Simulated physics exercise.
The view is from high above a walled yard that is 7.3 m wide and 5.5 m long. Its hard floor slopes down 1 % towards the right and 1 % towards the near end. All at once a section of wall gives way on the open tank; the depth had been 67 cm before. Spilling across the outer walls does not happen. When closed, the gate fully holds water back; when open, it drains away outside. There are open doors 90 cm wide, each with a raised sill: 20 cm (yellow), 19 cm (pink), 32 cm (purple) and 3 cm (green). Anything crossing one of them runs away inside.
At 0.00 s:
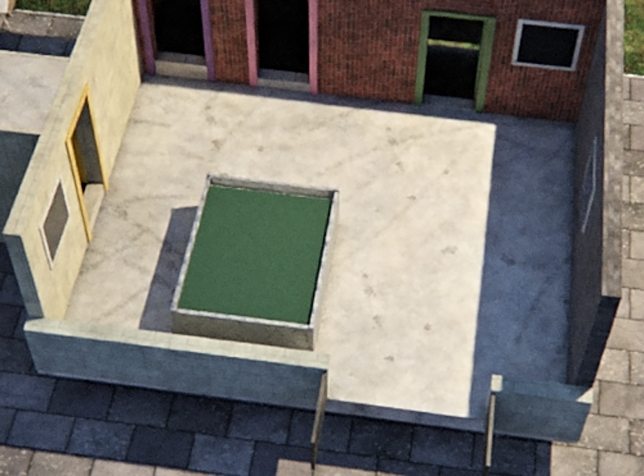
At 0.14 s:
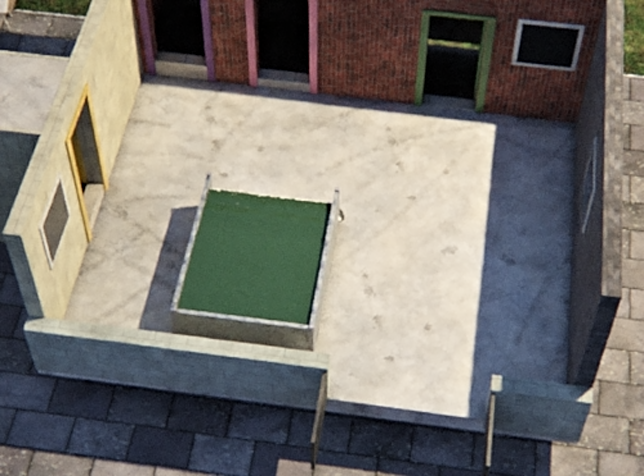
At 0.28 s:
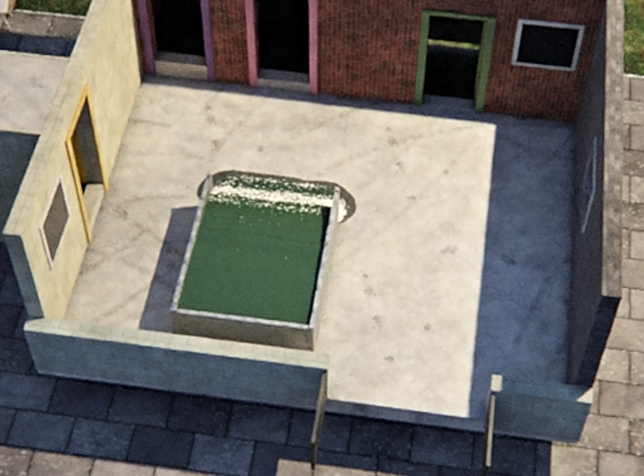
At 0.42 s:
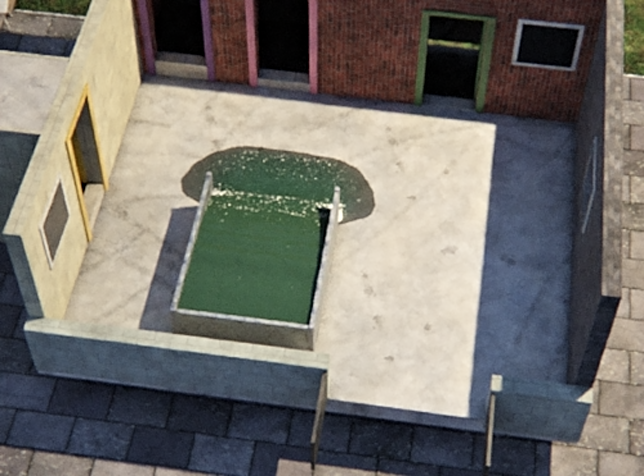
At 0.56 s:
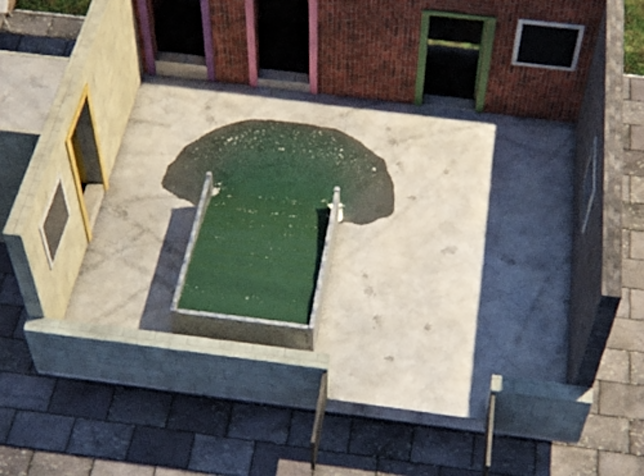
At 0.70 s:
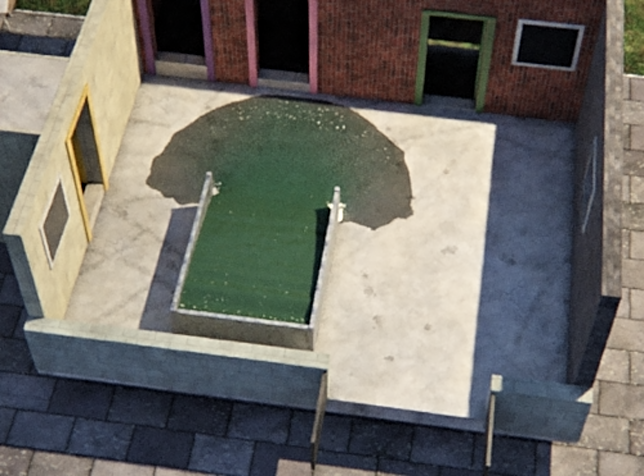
Green water bursts from the far side of an open tank and spreads across the yard.
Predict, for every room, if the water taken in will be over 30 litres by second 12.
Prediction: For the yellow door, not over 30 litres; for the pink door, over 30 litres; for the purple door, not over 30 litres; for the green door, over 30 litres.
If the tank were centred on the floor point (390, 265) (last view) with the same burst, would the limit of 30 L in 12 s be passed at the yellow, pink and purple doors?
Yellow: Within limit; pink: Within limit; purple: Within limit.
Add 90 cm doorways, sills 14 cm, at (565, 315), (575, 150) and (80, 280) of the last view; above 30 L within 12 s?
The first one doesn't reach it, the second one exceeds it, and the third one doesn't reach it.
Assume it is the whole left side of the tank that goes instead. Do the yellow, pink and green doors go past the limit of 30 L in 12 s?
In that case, yellow door: More than that, pink door: Less than that, green door: Less than that.
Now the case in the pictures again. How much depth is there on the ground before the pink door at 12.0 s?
The mean depth is around 1.5 cm.
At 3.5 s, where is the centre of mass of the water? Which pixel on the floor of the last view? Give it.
Centre: Approx. (297, 174) px.
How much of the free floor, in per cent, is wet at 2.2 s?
Some 35 per cent of the floor is wet.
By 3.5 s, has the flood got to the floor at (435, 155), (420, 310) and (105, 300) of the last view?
First spot soaked, second bone dry, third bone dry.
After 1.4 s water covers 30 % of the floor and is deepest (37 cm) near (311, 98); yellow door not reached, pink door 35 cm at the sill, 37 L in, purple door 12 cm at the sill, 0 L in, green door 5 cm at the sill, 0 L in.
After 2.2 s water covers 35 % of the floor and is deepest (35 cm) near (153, 80); yellow door not reached, pink door 36 cm at the sill, 103 L in, purple door 21 cm at the sill, 0 L in, green door 13 cm at the sill, 19 L in.
After 3.5 s water covers 50 % of the floor and is deepest (30 cm) near (571, 137); yellow door 6 cm at the sill, 0 L in, pink door 22 cm at the sill, 167 L in, purple door 26 cm at the sill, 1 L in, green door 10 cm at the sill, 68 L in.
After 7.0 s water covers 90 % of the floor and is deepest (20 cm) near (546, 413); yellow door 6 cm at the sill, 0 L in, pink door 7 cm at the sill, 173 L in, purple door 6 cm at the sill, 1 L in, green door 5 cm at the sill, 104 L in.
After 12.0 s water covers 95 % of the floor and is deepest (14 cm) near (559, 414); yellow door 6 cm at the sill, 0 L in, pink door 1 cm at the sill, 173 L in, purple door 1 cm at the sill, 1 L in, green door 4 cm at the sill, 111 L in.
